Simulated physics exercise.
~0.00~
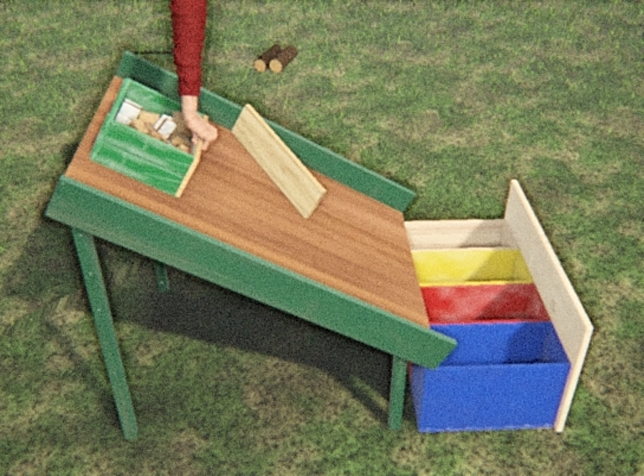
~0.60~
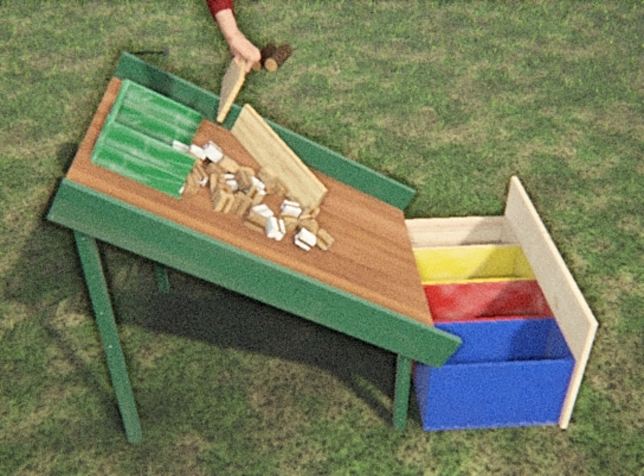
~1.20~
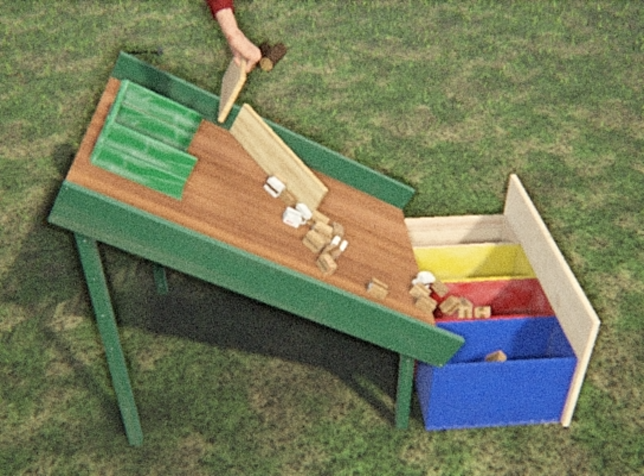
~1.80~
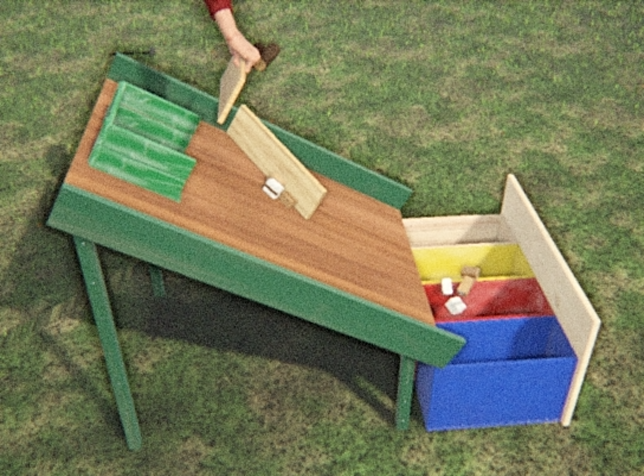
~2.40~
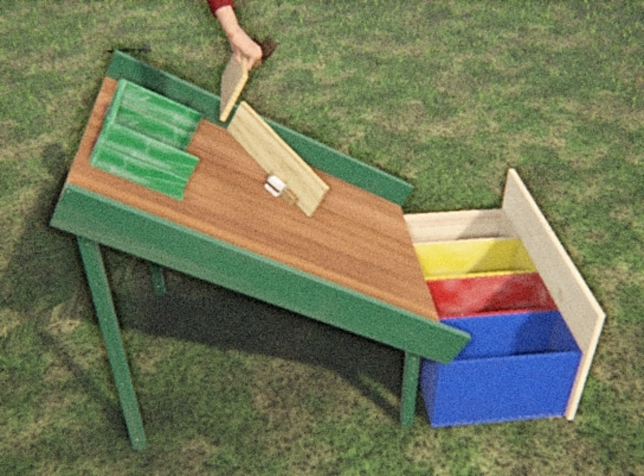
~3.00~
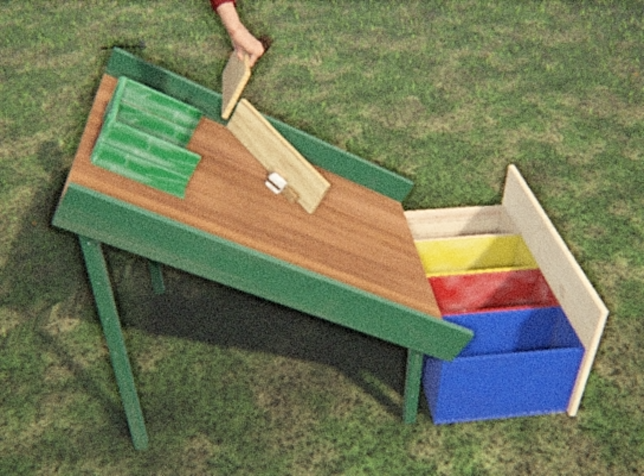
A sloping wooden table with green rails stands on grass, seen from above, its low right edge leading to a row of open bins, pale wood, yellow, red and blue, backed by a pale board. A hand in a red sleeve reaches to a green pen of small tan and white blocks at the upper left. The hand lifts the gate away, and the blocks spill down past an angled board. Many tumble into the red bin and some into the blue. A few stay caught against the angled board, while the hand still holds the gate clear.
